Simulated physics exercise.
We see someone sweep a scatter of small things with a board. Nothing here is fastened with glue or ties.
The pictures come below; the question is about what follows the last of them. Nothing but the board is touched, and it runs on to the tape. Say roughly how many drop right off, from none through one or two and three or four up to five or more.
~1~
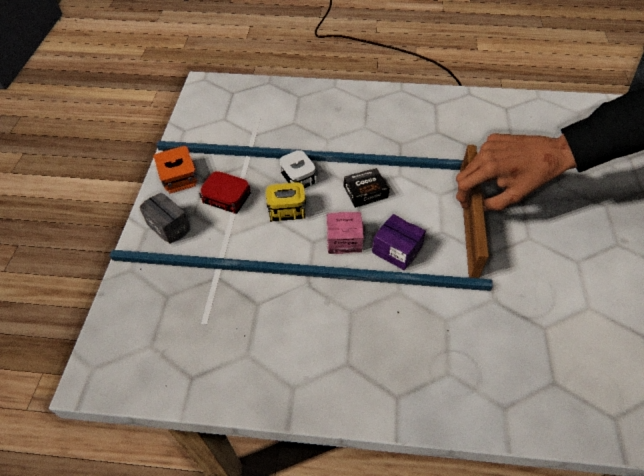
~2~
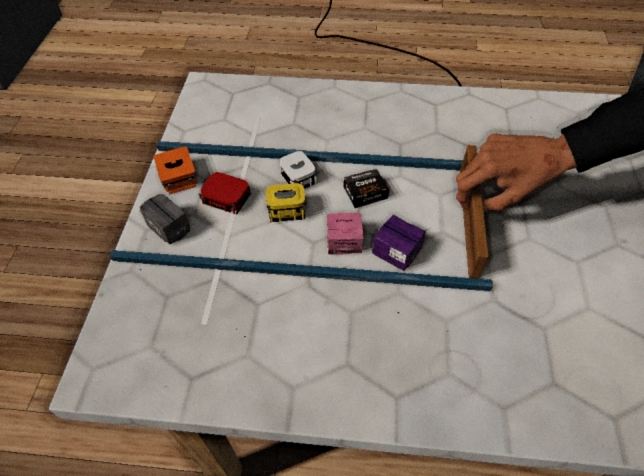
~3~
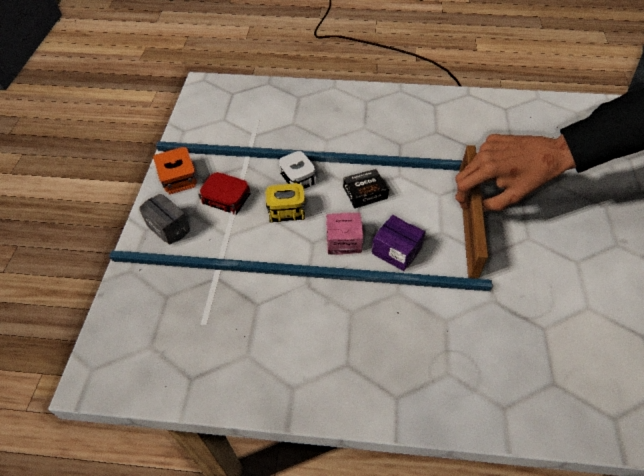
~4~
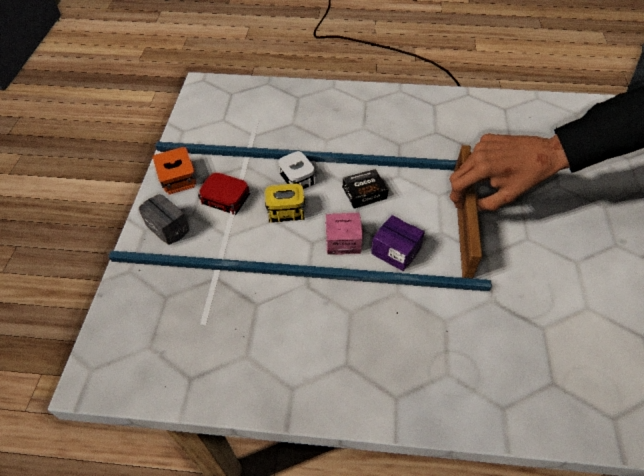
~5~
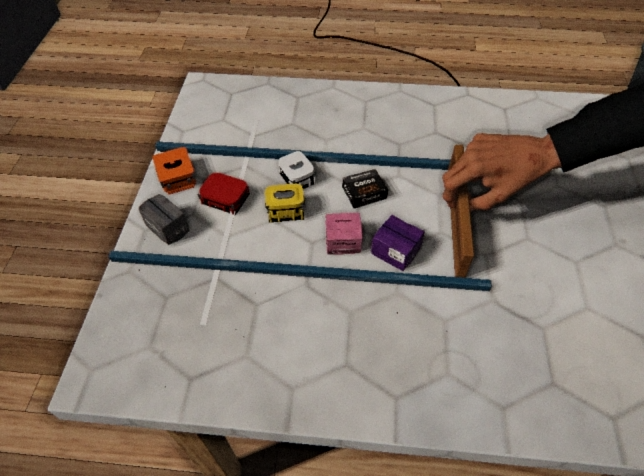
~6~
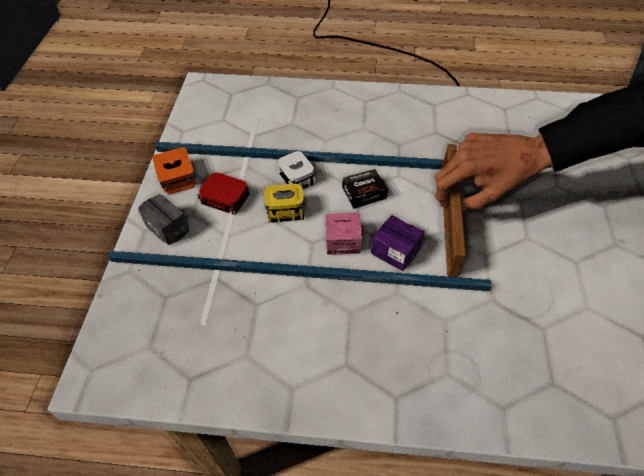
The count that falls off is none.
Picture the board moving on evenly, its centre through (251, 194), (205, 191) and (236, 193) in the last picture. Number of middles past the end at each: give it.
Going through the three places, I get 0, 2 and 0.
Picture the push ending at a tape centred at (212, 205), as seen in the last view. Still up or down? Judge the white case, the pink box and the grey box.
As for the white case, it keeps its spot; the pink box keeps its spot; the grey box does not stay.
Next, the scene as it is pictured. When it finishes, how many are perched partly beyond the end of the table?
2 in all.
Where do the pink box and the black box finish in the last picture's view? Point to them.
Near (172, 222) and (223, 174).
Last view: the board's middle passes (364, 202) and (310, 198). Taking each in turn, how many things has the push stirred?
The count reaches 3 first and 4 second.
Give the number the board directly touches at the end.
Looks like 3 of them, all told.
Soon after, none off yet; orange case at rest near (175, 171); grey box at rest near (164, 220); red case at rest near (224, 194).
In the end, the number that fall off is zero.
